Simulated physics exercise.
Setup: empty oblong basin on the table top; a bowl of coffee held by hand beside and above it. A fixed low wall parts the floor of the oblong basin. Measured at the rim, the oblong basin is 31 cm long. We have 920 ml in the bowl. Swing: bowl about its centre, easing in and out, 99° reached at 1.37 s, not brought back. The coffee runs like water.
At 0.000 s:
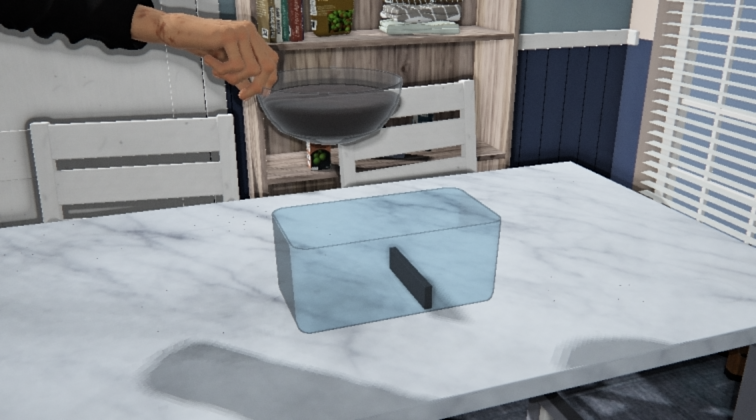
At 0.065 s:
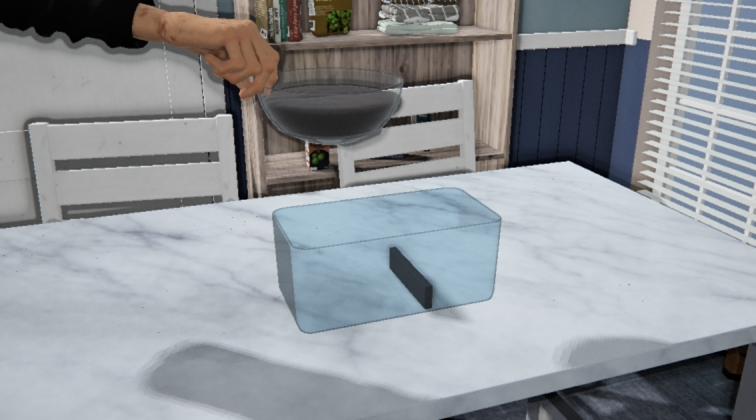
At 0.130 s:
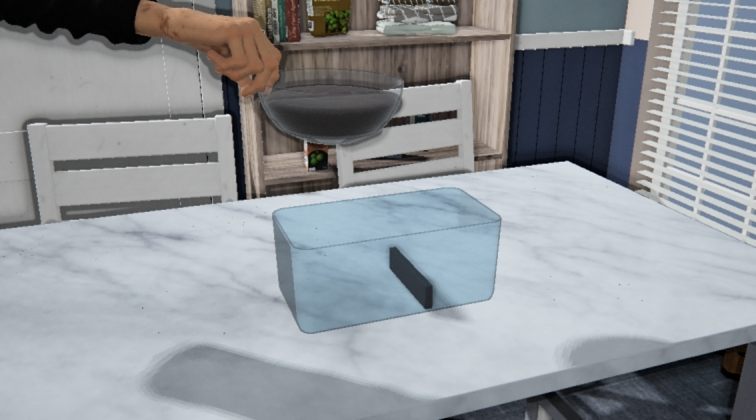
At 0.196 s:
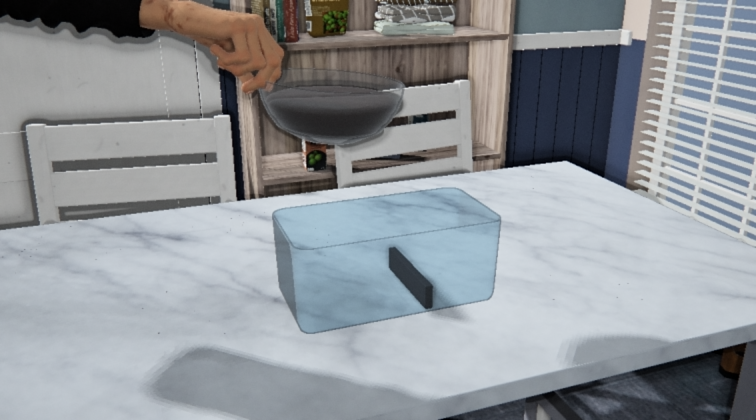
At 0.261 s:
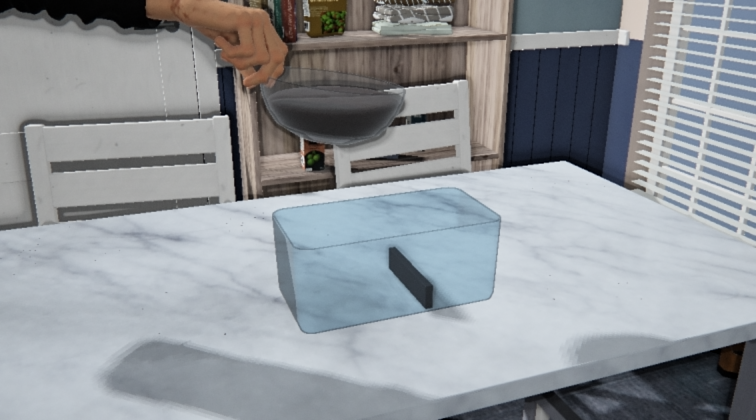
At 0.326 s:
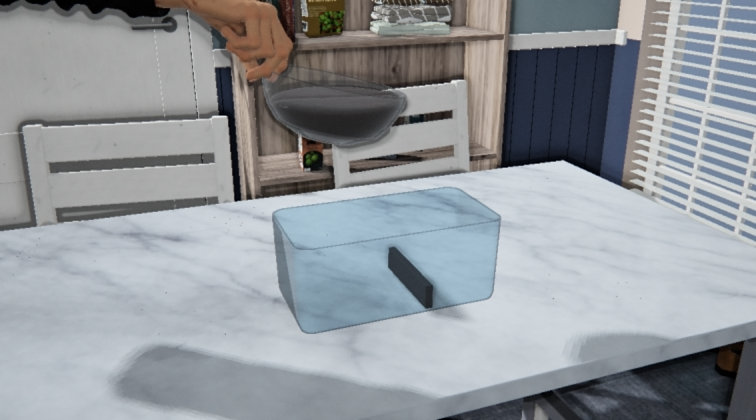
Above a clear basin on a marble table, a hand slowly tilts a bowl of dark liquid slightly rightward.
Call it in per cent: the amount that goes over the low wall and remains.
I would put it at about 66 per cent.
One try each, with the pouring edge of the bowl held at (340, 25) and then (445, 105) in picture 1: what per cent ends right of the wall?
The first try gives 35 percent and the second 55 percent.
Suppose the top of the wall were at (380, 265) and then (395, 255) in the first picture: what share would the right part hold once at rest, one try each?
Some 95 in a hundred, then some 90 in a hundred.
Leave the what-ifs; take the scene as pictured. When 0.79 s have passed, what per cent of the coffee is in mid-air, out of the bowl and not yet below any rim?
At that moment, about 36 percent.
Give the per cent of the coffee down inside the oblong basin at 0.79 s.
The basin holds roughly 20 in a hundred parts at that moment.
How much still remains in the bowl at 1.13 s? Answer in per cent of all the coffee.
I'd estimate some 2 per cent.
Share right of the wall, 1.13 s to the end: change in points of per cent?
Net loss of about 10.
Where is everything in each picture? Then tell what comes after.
The first frame shows tilt 0°; pouring edge (397, 77); surface from (262, 101) to (390, 92); the oblong basin's rim runs from (281, 230) to (480, 204); the wall's top is at (409, 267).
The second frame shows tilt 1°; pouring edge (397, 77); surface from (263, 102) to (391, 93).
The third frame shows tilt 2°; pouring edge (398, 79); surface from (264, 101) to (391, 94).
The fourth frame shows tilt 5°; pouring edge (398, 83); surface from (266, 100) to (392, 95).
The fifth frame shows tilt 9°; pouring edge (399, 88); surface from (267, 100) to (393, 95).
The sixth frame shows tilt 13°; pouring edge (400, 93); surface from (270, 101) to (395, 95).
By 0.79 s the tilt is 61° and 45 per cent is still to pour, 0 is left of the wall and 20 right of it.
By 1.13 s the tilt is 92° and 2 per cent is still to pour, 14 is left of the wall and 76 right of it.
By 1.48 s the tilt is 99° and 0 per cent is still to pour, 30 is left of the wall and 70 right of it.
By 1.87 s the tilt is 99° and 0 per cent is still to pour, 33 is left of the wall and 67 right of it.
At rest 33 per cent lies left of the wall, 66 right of it and 1 outside.
